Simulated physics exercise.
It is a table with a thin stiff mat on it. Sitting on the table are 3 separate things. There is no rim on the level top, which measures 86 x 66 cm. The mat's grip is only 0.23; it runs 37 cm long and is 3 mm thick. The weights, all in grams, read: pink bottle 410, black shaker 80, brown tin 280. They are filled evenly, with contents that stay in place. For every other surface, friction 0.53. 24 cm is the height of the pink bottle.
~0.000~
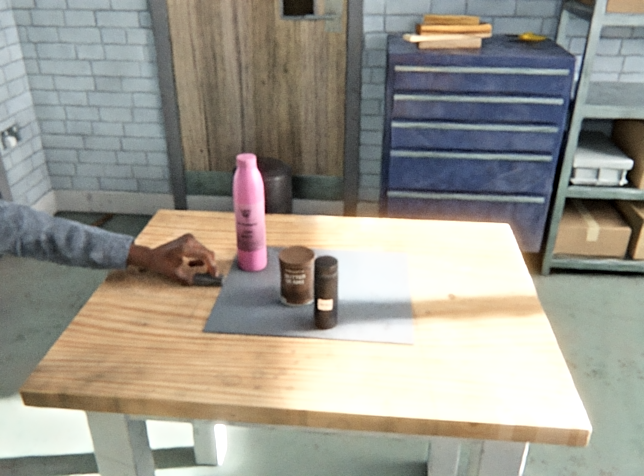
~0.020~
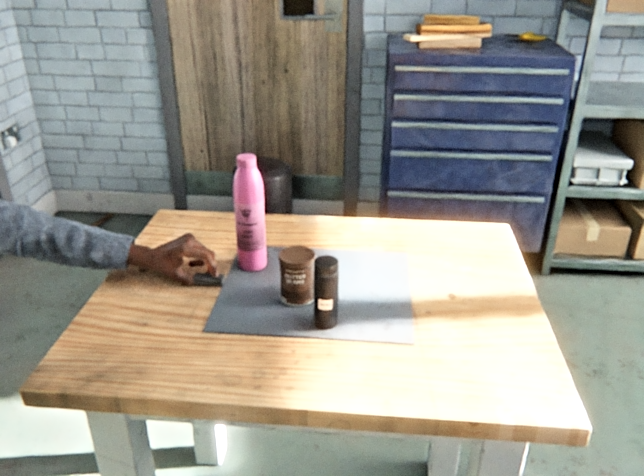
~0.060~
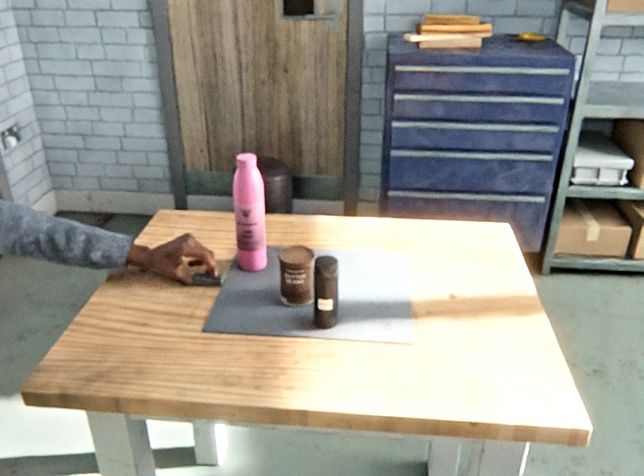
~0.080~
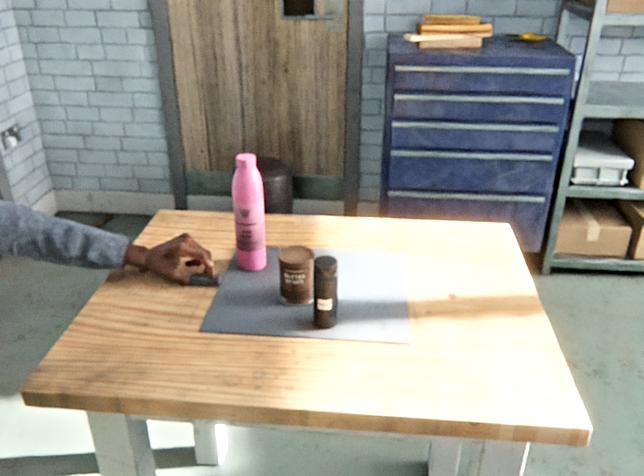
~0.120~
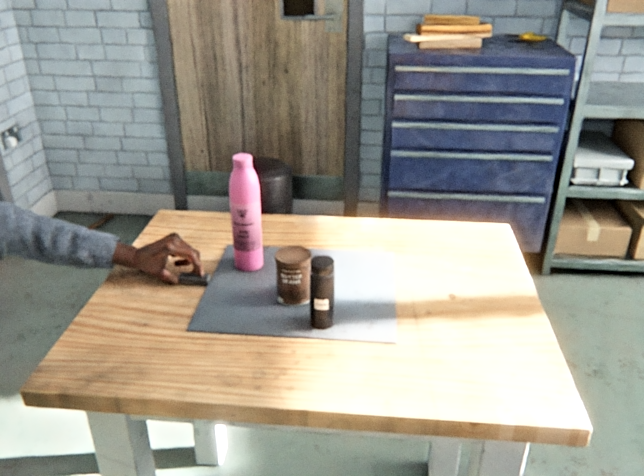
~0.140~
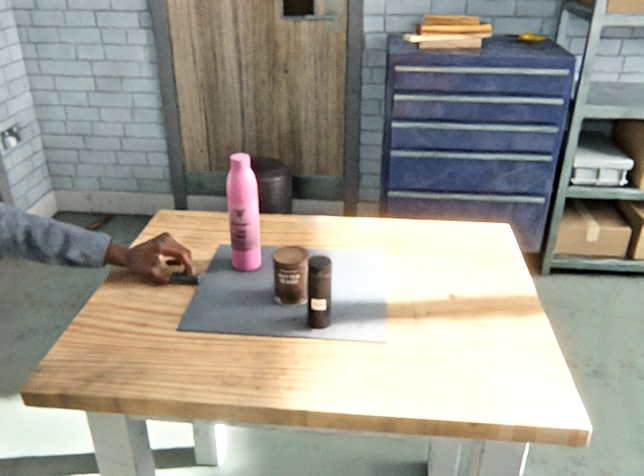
A hand slowly pulls a gray mat left across a table, carrying three containers along.
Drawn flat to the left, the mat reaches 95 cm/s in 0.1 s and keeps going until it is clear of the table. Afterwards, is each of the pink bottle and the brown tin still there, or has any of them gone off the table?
The pink bottle has gone off the table. The brown tin has gone off the table.
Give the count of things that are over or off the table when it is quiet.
The number is 3.
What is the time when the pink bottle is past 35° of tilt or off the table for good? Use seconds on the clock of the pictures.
Around 0.6 seconds.
After 0.44 s, mat pulled 33 cm; pink bottle slid 19 cm near (159, 209); brown tin slid 18 cm near (203, 272); black shaker leaning 3°.
After 0.74 s, mat pulled 62 cm; pink bottle, black shaker and brown tin now off the table.
After 0.94 s, mat pulled 79 cm.
At rest (1.6 s), off the table, pink bottle, black shaker and brown tin.
